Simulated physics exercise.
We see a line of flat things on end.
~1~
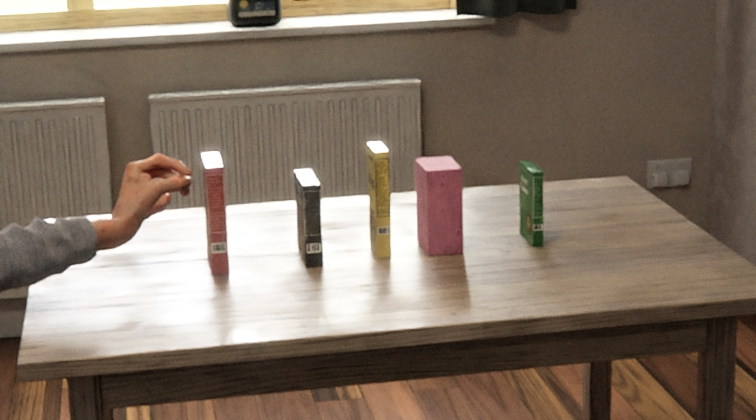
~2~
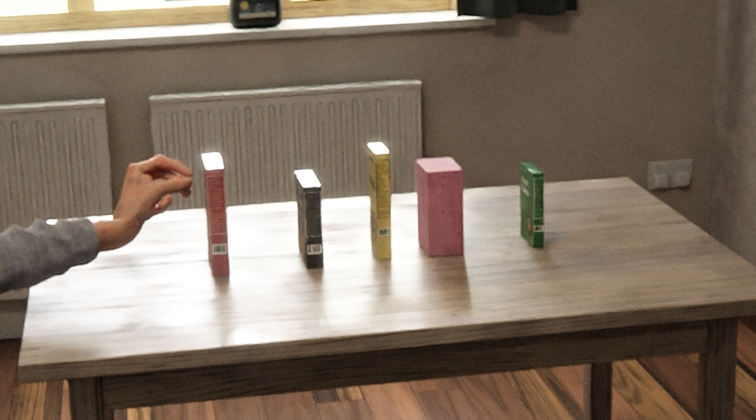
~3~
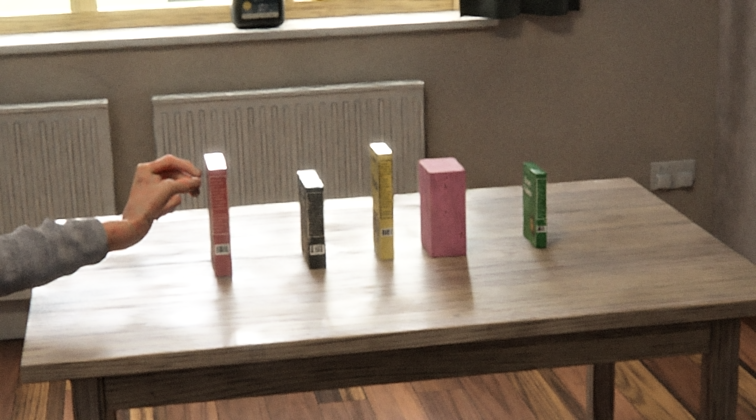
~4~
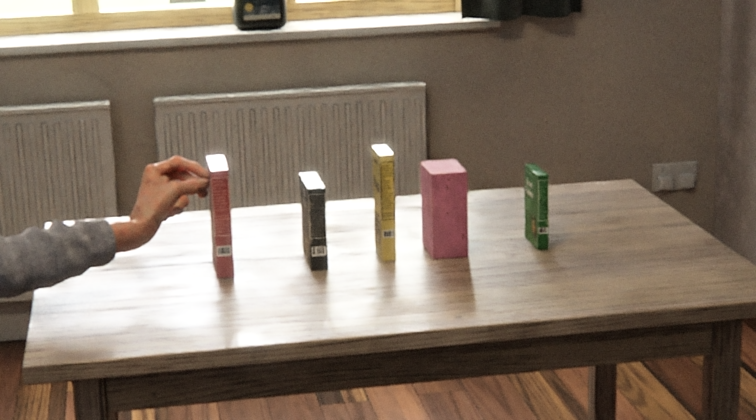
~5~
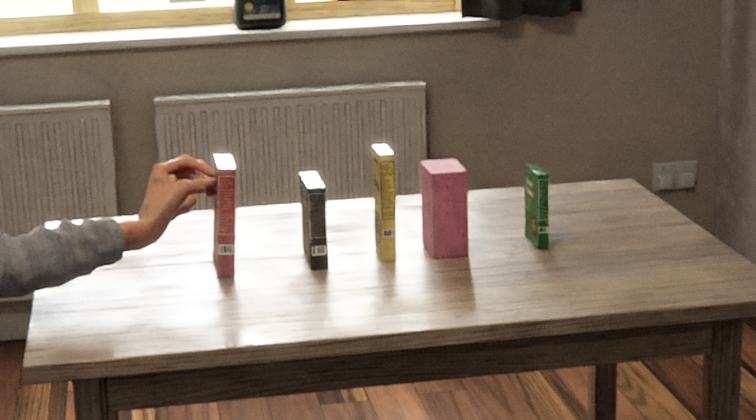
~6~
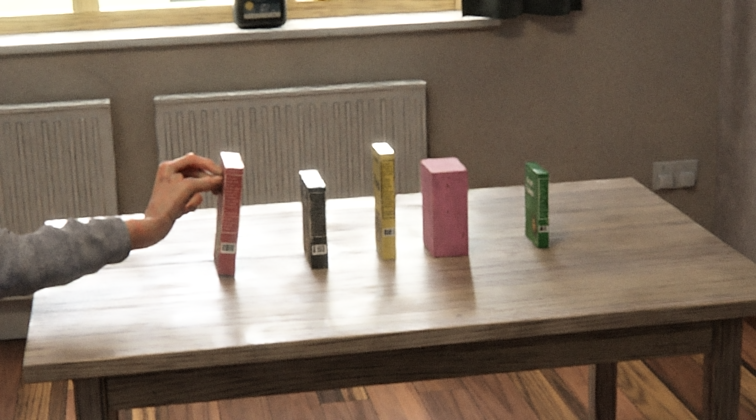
On a wooden table in front of radiators, five upright packets and blocks stand in a spaced row, red, black, yellow, pink and green from left to right. A hand at the left moves in against the upper part of the red packet, which tilts slightly to the right while the others stay upright.
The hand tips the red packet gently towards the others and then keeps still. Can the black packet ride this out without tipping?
The black packet tips over.
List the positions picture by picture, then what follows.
In the first frame, black packet (309, 218); pink block (439, 206).
In the second frame, pink block (440, 207); yellow packet (380, 201).
In the third frame, pink block (443, 207); yellow packet (383, 202).
In the fourth frame, pink block (444, 209); yellow packet (384, 203).
In the fifth frame, red packet 4° over; pink block (444, 208); yellow packet (384, 203).
In the sixth frame, red packet 8° over; black packet (314, 220); pink block (445, 207).
Then, 0.30 s after the last picture, red packet 35° over.
Then, 0.40 s after the last picture, red packet 60° over; black packet tipped 21° from how it was near (330, 218).
Then, 0.50 s after the last picture, red packet 73° over; black packet tipped 50° from how it was near (350, 224); yellow packet tipped 11° from how it was.
At rest, tipped over on the table, black packet; left askew, yellow packet; pink block in place. Seen from the same camera at the end, black packet near (355, 228).
